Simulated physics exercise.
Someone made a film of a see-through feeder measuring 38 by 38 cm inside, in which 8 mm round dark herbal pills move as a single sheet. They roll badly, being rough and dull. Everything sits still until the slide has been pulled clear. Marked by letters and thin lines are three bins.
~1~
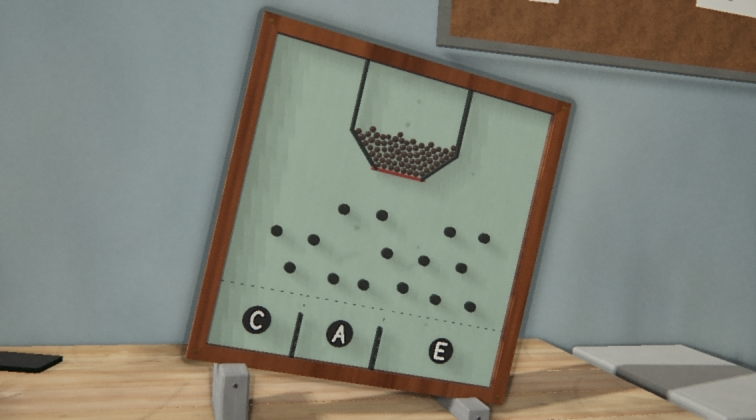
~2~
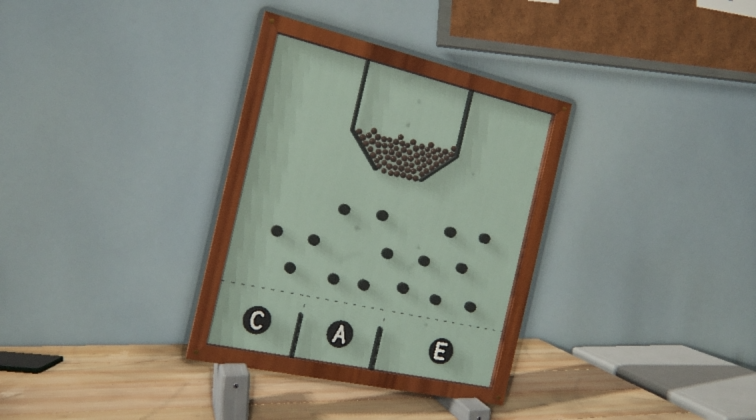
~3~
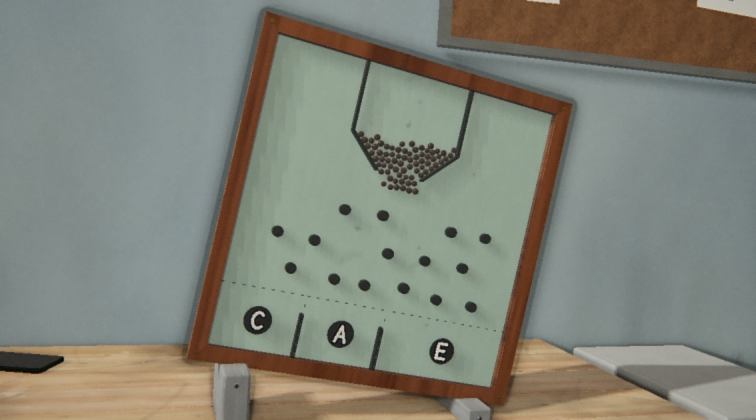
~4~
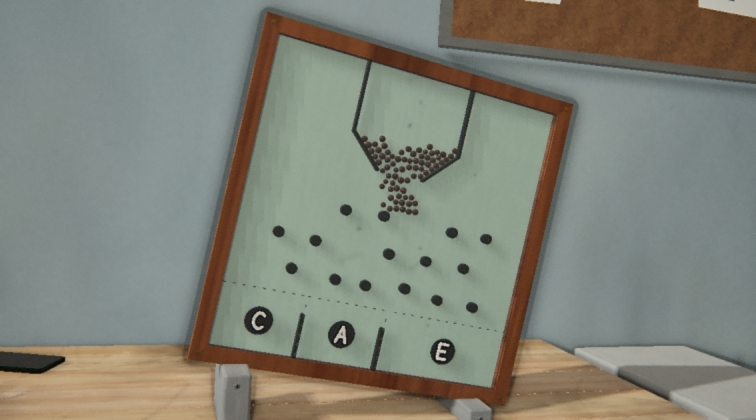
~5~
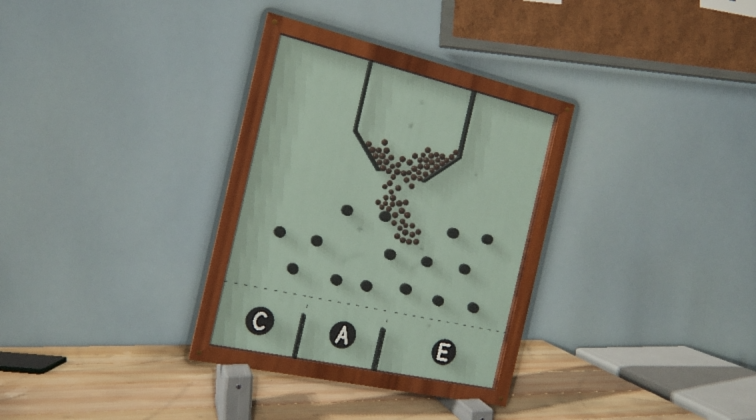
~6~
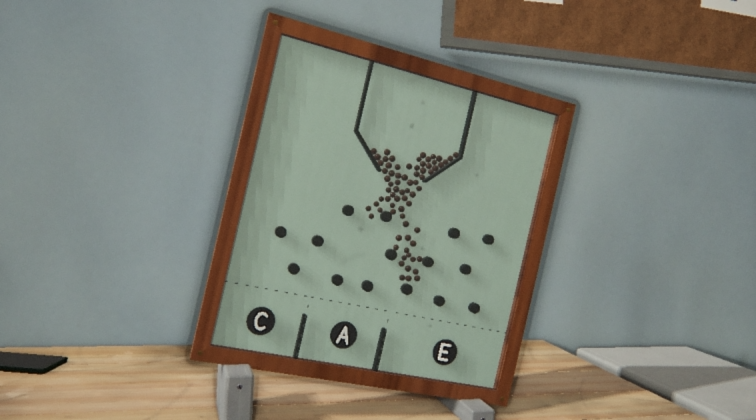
On a tilted board, small dark balls pour from a funnel and scatter among pegs.
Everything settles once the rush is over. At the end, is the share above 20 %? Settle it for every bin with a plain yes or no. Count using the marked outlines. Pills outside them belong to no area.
Bin A - yes; bin C - no; bin E - yes.
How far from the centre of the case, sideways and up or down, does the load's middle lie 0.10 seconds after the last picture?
2 cm right, 3 cm below.
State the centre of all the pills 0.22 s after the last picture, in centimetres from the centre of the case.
The middle sits around 2 cm right and 11 cm below.
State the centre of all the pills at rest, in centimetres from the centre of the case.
Offset approx. 3 cm right, 19 cm below.
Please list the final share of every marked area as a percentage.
Bin A: 35; bin C: 5; bin E: 60.
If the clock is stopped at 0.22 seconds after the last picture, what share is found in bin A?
Share: Close to 15 percent.
Then, 0.10 s after the last picture, the pills' middle is 2 cm right of and 3 cm below the centre; E 5 %.
Then, 0.22 s after the last picture, the pills' middle is 2 cm right of and 11 cm below the centre; A 15 %, E 35 %.
Then, 0.45 s after the last picture, the pills' middle is 2 cm right of and 18 cm below the centre; A 35 %, C 5 %, E 60 %.
At rest 1.4 s after the last picture, A 35 %, C 5 %, E 60 %.
